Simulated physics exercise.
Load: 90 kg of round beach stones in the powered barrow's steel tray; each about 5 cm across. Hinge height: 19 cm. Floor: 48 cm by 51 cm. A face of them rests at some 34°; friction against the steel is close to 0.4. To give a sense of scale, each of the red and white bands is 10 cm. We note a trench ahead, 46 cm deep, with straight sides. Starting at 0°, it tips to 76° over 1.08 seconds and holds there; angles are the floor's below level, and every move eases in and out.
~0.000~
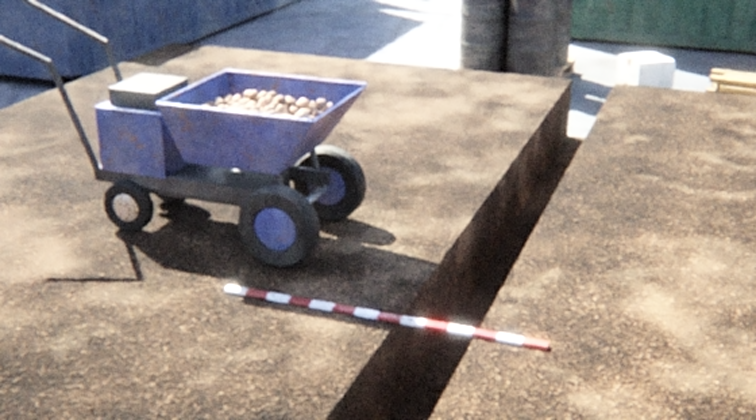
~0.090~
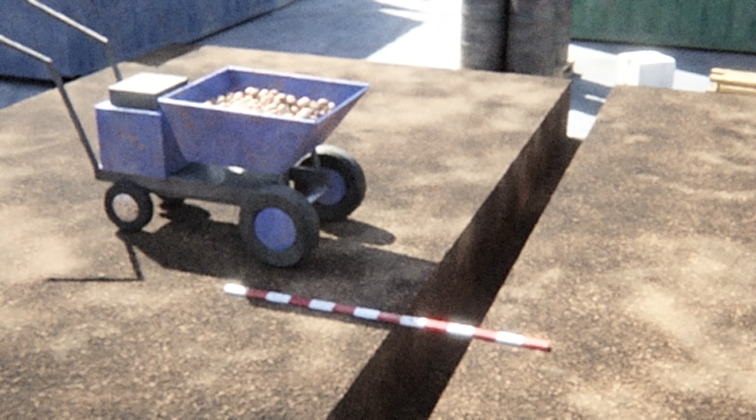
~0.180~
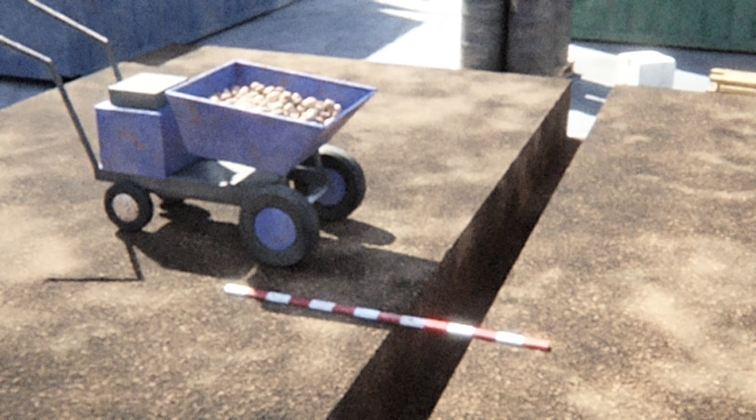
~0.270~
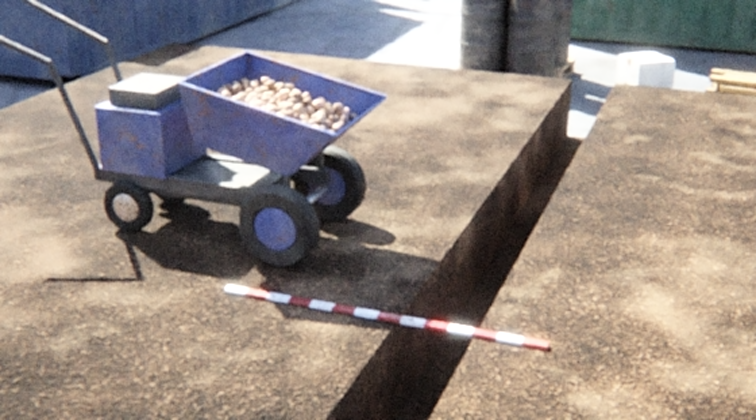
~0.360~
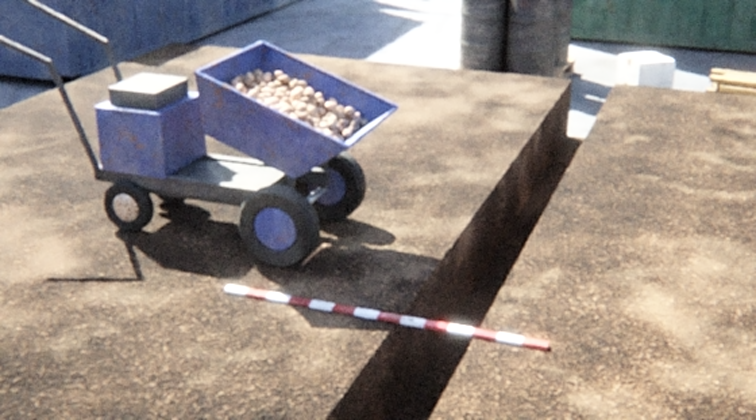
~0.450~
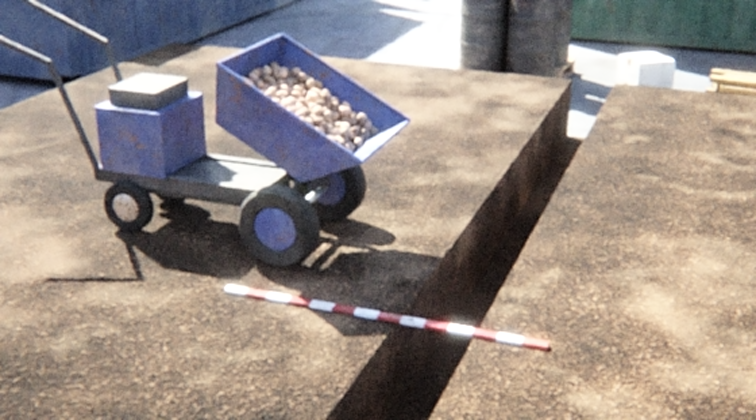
A blue cart loaded with pale, rounded stones stood on brown ground beside a trench and a red and white striped pole, then its tray tilted steadily down to the right while its wheels stayed still.
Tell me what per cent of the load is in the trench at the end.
Some 94 per cent.
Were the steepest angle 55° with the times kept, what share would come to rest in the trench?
With that change, near 45 per cent.
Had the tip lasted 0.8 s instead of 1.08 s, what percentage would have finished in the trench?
I'd put it at some 95 in a hundred.
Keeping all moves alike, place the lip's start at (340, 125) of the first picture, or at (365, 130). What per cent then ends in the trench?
From the first place around 95 per cent, from the other around 65.
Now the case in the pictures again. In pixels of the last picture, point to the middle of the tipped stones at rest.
The resting stones are centred at roughly (474, 341).
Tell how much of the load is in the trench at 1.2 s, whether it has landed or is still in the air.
Something like 45 in a hundred.
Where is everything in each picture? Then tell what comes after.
In the first frame, the tray is at 0°, its lip at (312, 122); the top of the load is at (272, 102).
In the second frame, the tray is at 1°, its lip at (315, 123); the top of the load is at (263, 98); the stones move at 0.2 m/s on average.
The third frame shows lip at (323, 128), floor tilted 6°, highest stones at (258, 96); the stones move at 0.5 m/s on average.
In the fourth frame, the tray is at 12°, its lip at (335, 136); the top of the load is at (250, 86); the stones move at 0.6 m/s on average.
In the fifth frame, the tray is at 20°, its lip at (348, 147); the top of the load is at (260, 78); the stones move at 0.7 m/s on average.
The sixth frame shows lip at (362, 162), floor tilted 29°, highest stones at (272, 72); the stones move at 0.8 m/s on average.
After 0.8 s the floor is at 64°; 100 % in the tray; the foremost stones are at (402, 210).
After 1.2 s the floor is at 76°; 46 % in the tray, 9 % short of the trench, 46 % in the trench; the foremost stones are at (500, 347).
After 1.5 s the floor is at 76°; 10 % in the tray, 10 % short of the trench, 79 % in the trench; the foremost stones are at (505, 330).
After 3.5 s the floor is at 76°; 0 % in the tray, 6 % short of the trench, 94 % in the trench; the foremost stones are at (505, 340).
